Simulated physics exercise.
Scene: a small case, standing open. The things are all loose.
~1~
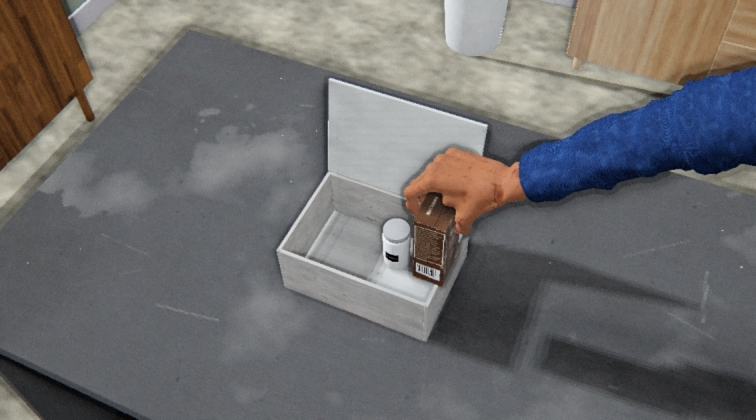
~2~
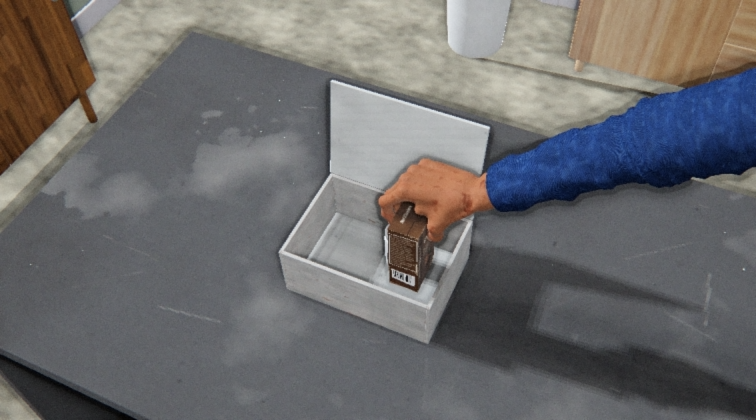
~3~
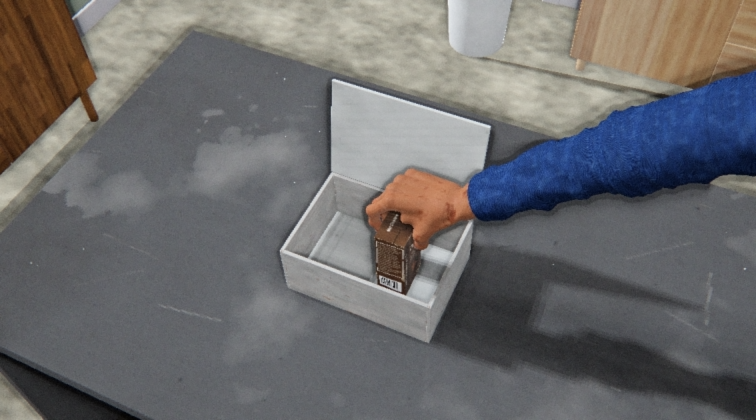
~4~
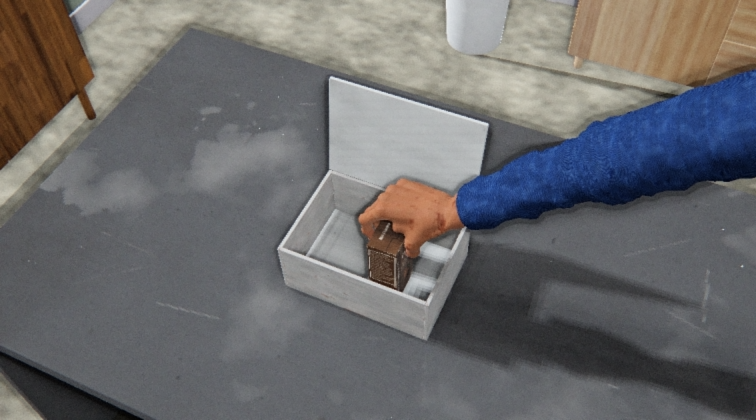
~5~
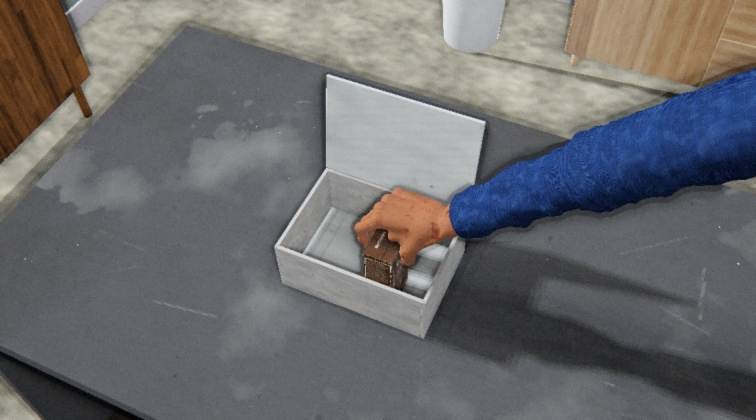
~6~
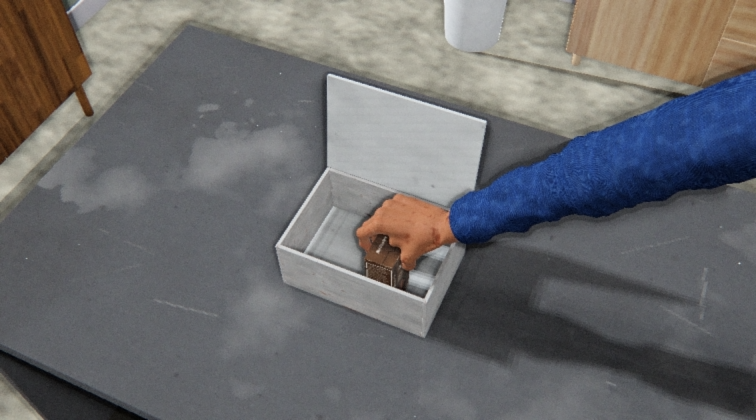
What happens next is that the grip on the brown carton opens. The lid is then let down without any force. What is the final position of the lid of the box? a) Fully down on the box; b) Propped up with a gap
The answer is b.
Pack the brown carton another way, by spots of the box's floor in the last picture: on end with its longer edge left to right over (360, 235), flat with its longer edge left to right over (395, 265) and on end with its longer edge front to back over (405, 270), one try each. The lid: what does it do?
With the first placement it closes properly, with the second it closes properly, and with the third it doesn't close.
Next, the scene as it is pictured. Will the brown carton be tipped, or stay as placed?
It keeps its pose.
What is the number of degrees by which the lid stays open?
Measured angle - around 20°.
Then, 1.10 s later than the last frame, lid starting down.
Then, 1.50 s later than the last frame, lid 66° above the rim.
Then, 1.80 s later than the last frame, lid 45° above the rim.
Then, 2.00 s later than the last frame, lid 30° above the rim.
When it is over, lid 20° above the rim; both as before. End places, in pixels of the last picture, brown carton near (388, 271).
